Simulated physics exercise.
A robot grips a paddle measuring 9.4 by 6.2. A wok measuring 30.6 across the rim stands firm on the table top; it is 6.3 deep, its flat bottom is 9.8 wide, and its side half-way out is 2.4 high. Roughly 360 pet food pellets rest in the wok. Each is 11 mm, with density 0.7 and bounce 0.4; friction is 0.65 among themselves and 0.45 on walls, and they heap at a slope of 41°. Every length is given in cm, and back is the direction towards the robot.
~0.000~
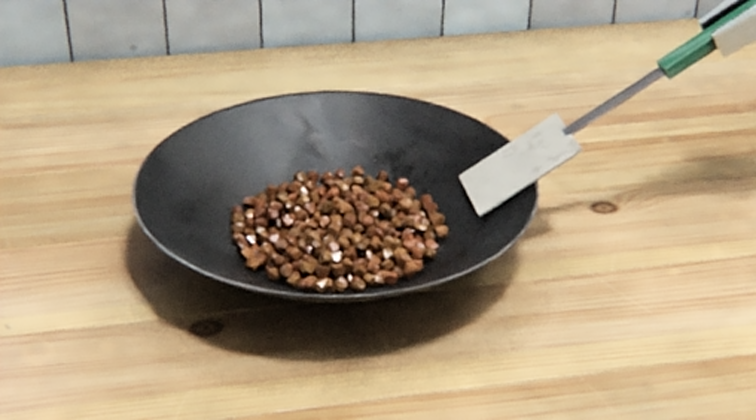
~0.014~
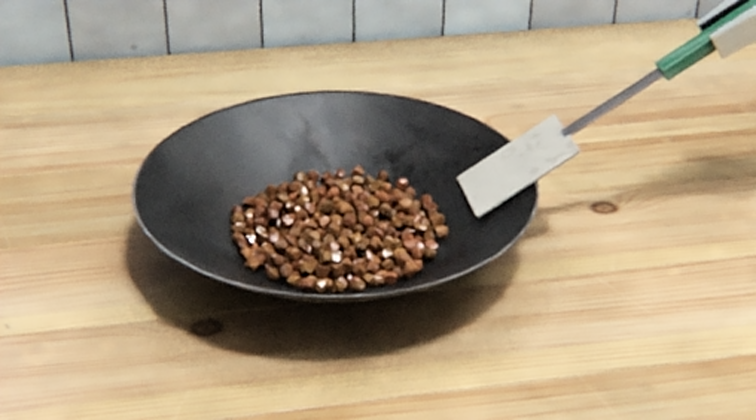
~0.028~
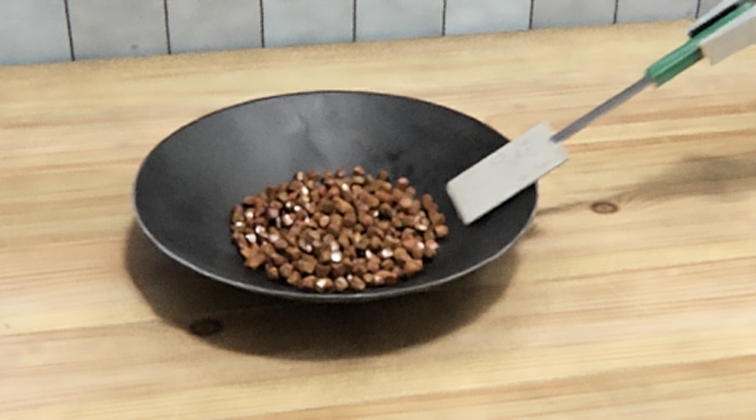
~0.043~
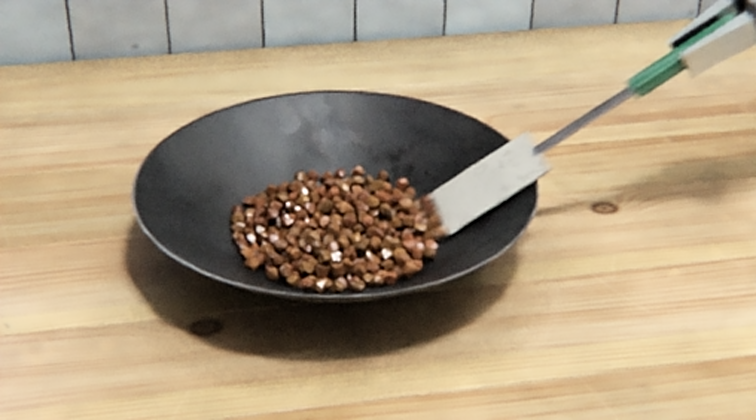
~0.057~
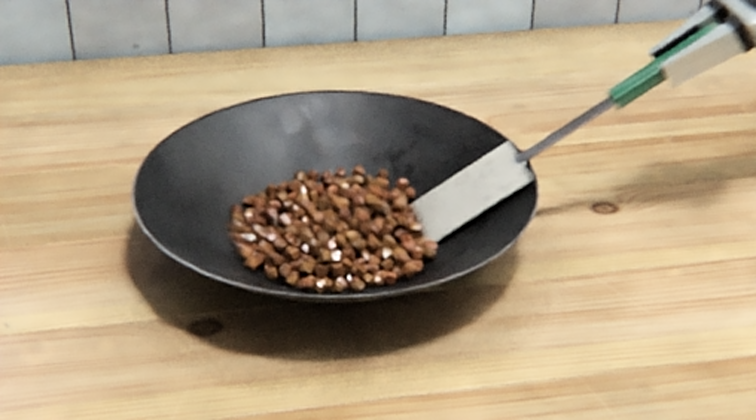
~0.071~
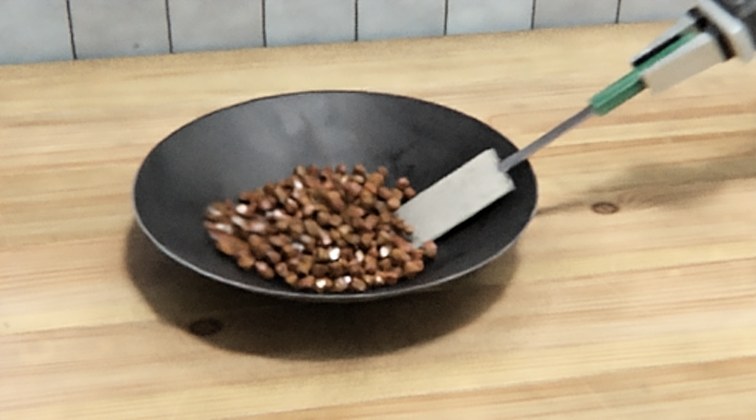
A pale paddle with a green handle sliding down into a black wok and pushing a heap of brown pellets leftward.
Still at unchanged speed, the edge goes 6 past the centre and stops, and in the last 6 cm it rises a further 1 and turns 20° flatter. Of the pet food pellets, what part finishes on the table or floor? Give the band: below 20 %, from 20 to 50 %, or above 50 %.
Below 20 %.
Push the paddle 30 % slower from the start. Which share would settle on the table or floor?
I'd say close to 0 per cent.
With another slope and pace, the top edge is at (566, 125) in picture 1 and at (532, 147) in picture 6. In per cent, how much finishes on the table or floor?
0 per cent.
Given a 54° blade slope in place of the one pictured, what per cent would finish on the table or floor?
It would come to roughly 10 percent.
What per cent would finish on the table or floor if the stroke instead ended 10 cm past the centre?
Then roughly 35 percent would finish on the table or floor.
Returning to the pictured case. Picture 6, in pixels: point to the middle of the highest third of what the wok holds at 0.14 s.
About pixel (239, 217).
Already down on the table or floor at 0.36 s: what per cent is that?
Share at that moment: About 5 %.
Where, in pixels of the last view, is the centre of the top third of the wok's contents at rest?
Pixel position: Approx. (201, 214).
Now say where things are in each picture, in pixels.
The paddle top edge at (569, 131), sloping 33°; upper third of the load around (340, 219), from x 240 to 440, top at y 170; 363 in the wok, in the first picture.
The paddle top edge at (568, 132), sloping 33°; upper third of the load around (341, 219), from x 240 to 440, top at y 170, in the second picture.
The paddle top edge at (557, 139), sloping 33°; upper third of the load around (341, 218), from x 240 to 440, top at y 170, in the third picture.
The paddle top edge at (539, 150), sloping 33°; upper third of the load around (341, 220), from x 240 to 440, top at y 170, in the fourth picture.
The paddle top edge at (520, 160), sloping 33°; upper third of the load around (335, 218), from x 235 to 430, top at y 170, in the fifth picture.
The paddle top edge at (501, 168), sloping 33°; upper third of the load around (321, 217), from x 210 to 430, top at y 170; 363 in the wok, in the sixth picture.
After 0.11 s, sloping 33°, highest piece 6 above the table; 363 in the wok.
After 0.14 s, sloping 26°, highest piece 8 above the table; 361 in the wok, 2 on the blade or in flight.
After 0.36 s, sloping 13°, highest piece 7 above the table; 337 in the wok, 25 on the table or floor, 1 on the blade or in flight.
After 1.41 s, sloping 13°, highest piece 7 above the table; 337 in the wok, 26 on the table or floor.
In the end, 337 in the wok, 26 on the table or floor. That is 7 % on the table or floor.
